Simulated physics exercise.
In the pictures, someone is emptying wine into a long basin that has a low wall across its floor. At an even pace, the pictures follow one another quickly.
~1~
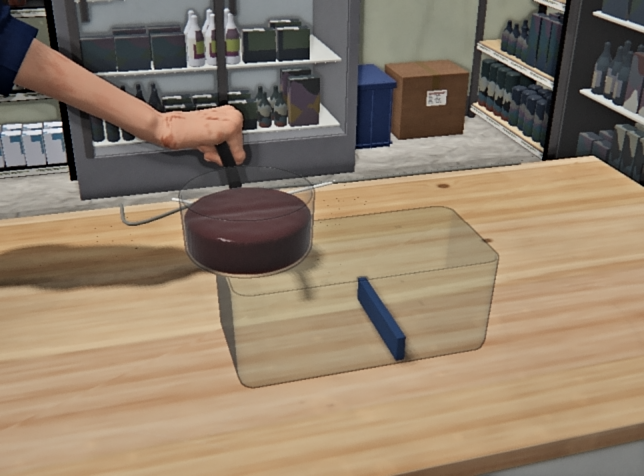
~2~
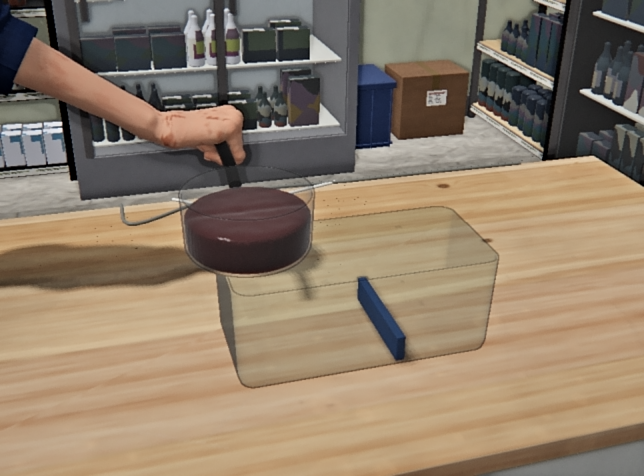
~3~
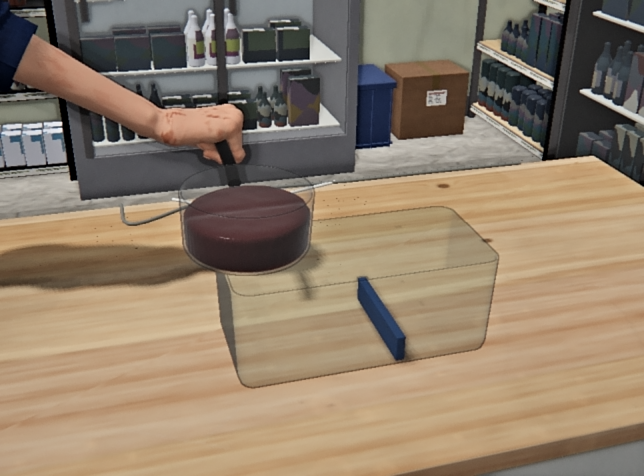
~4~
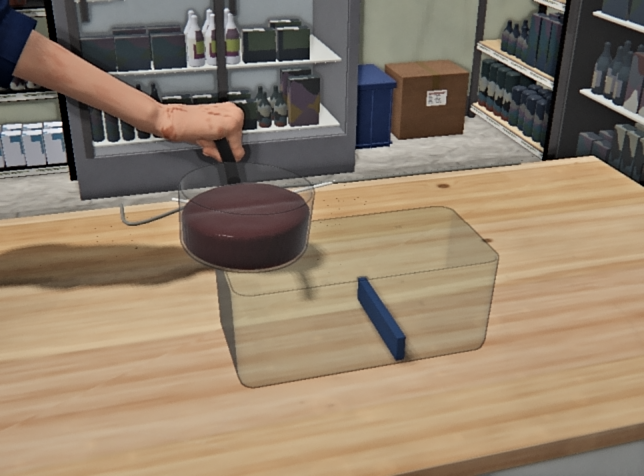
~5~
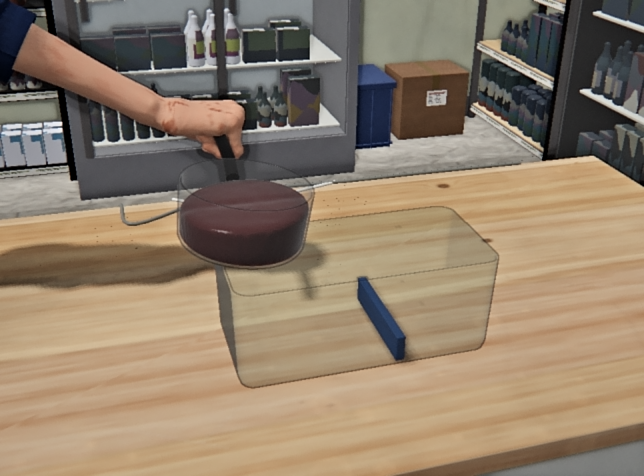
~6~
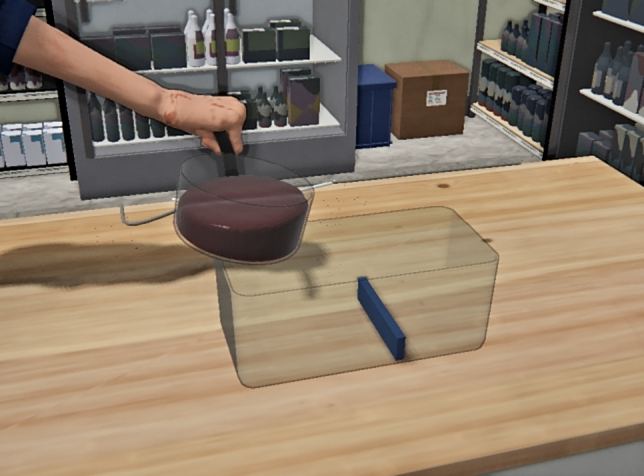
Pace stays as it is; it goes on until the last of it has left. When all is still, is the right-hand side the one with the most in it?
The right segment is the one with the most.
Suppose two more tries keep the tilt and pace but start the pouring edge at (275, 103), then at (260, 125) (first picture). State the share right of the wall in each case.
45 and 15 per cent.
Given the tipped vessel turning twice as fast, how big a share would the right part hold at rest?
Near 50 %.
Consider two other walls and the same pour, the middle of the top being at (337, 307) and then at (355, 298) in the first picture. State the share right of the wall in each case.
Respectively 95 and 95 per cent, approximately.
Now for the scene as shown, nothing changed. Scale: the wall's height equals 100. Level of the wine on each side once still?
Near 30 in a hundred to the left, 80 to the right.
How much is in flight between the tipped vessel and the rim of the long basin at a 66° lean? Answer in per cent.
I'd reckon some 30 per cent.
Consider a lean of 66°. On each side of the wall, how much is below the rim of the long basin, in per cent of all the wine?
Left part: Around 10 %. Right part: Around 0 %.
A moment on, the tilt is 66° and 61 per cent is still to pour, 10 is left of the wall and 0 right of it.
Next, the tilt is 102° and 9 per cent is still to pour, 22 is left of the wall and 57 right of it.
Then the tilt is 112° and 0 per cent is still to pour, 34 is left of the wall and 65 right of it.
Later the tilt is 112° and 0 per cent is still to pour, 34 is left of the wall and 65 right of it.
Finally, 34 per cent lies left of the wall, 65 right of it and 1 outside.
